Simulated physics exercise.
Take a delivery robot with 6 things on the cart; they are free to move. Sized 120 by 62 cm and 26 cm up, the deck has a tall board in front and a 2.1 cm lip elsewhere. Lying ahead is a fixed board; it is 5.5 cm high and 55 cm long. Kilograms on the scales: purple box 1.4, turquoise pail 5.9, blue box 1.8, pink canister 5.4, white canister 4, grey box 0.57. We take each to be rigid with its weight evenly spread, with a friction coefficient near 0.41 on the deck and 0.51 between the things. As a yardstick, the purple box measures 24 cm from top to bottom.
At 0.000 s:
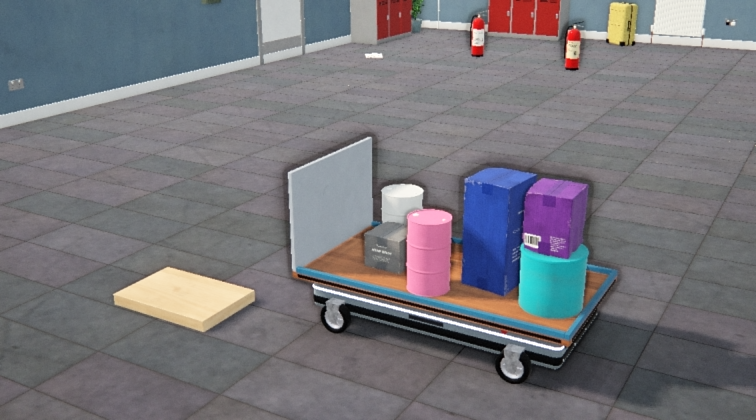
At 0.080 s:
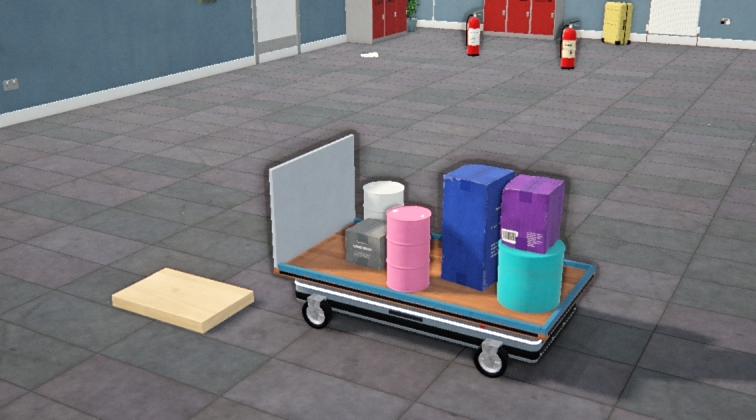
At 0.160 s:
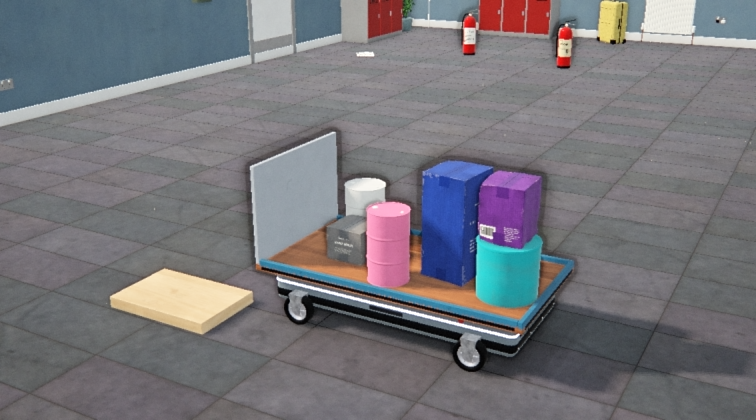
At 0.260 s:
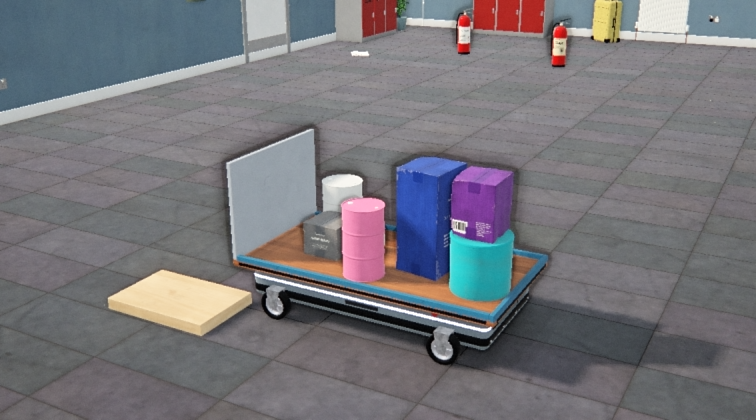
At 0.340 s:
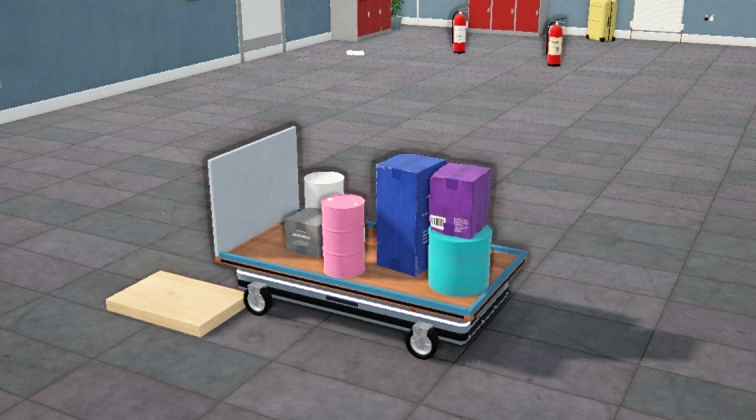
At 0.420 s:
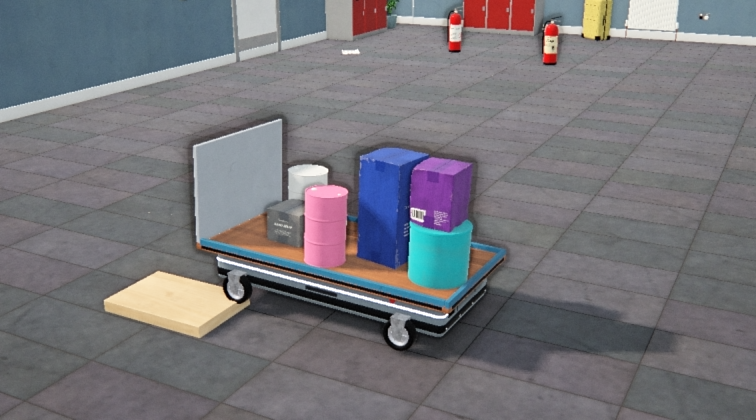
A flat cart with a tall grey board at its left end rolls steadily leftward across a tiled floor, carrying a purple box on a turquoise pail, a blue box, pink and white canisters and a grey box. It draws close to a pale wooden slab, the load keeping its arrangement.
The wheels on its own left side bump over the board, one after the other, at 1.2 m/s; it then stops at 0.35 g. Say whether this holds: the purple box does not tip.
It does not hold, the purple box tips.
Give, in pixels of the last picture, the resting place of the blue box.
End point: Approx. (80, 153).
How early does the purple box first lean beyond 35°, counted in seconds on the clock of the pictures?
Somewhere about 1.7 s.
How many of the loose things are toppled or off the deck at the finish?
The number here is 2.
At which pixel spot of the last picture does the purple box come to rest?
Near (130, 175).
After 0.92 s, cart has run 110 cm; purple box slid 3 cm near (319, 174); pink canister leaning 6°; grey box leaning 3°.
After 1.42 s, cart has run 170 cm; purple box leaning 12° near (214, 143); blue box leaning 5°; pink canister leaning 5°.
After 1.92 s, cart has run 226 cm; purple box on its side near (146, 171); pink canister leaning 12°; blue box slid 3 cm.
At rest (3.2 s), tipped over on the cart, purple box and pink canister; the other 4 in place, give or take 10 cm. Seen from the same camera at the end, purple box near (130, 175).
